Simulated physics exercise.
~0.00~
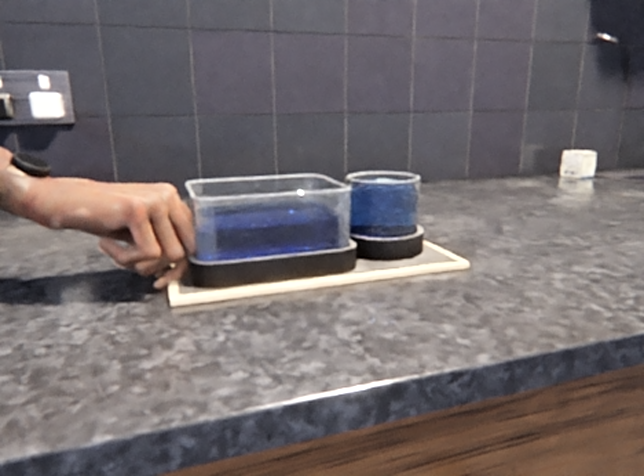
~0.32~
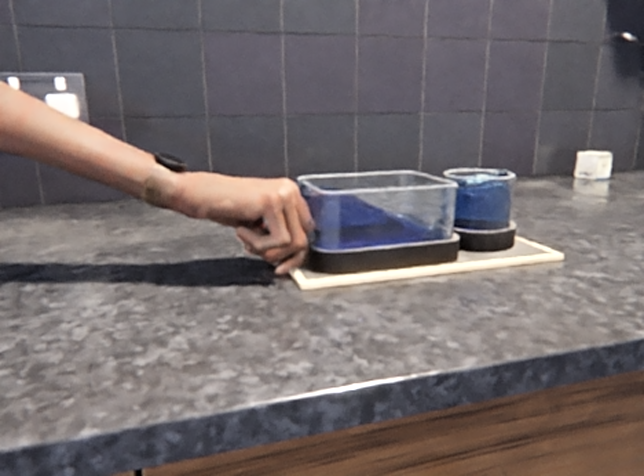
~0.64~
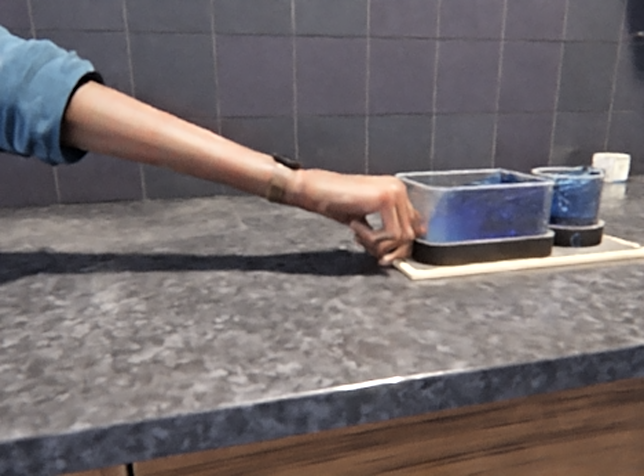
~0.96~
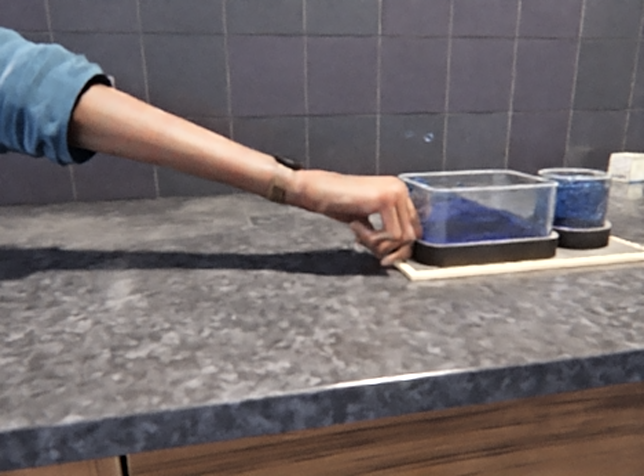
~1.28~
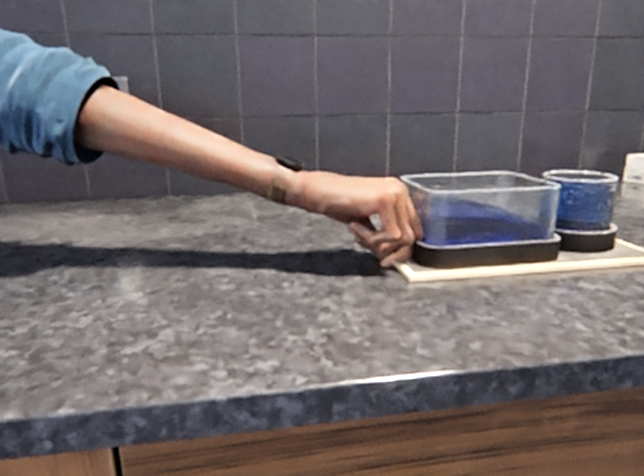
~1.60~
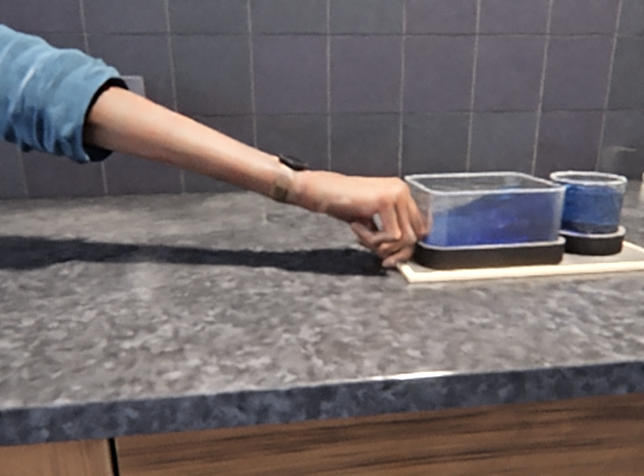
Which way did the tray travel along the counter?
The tray moved to the right, with the hand at its left end.
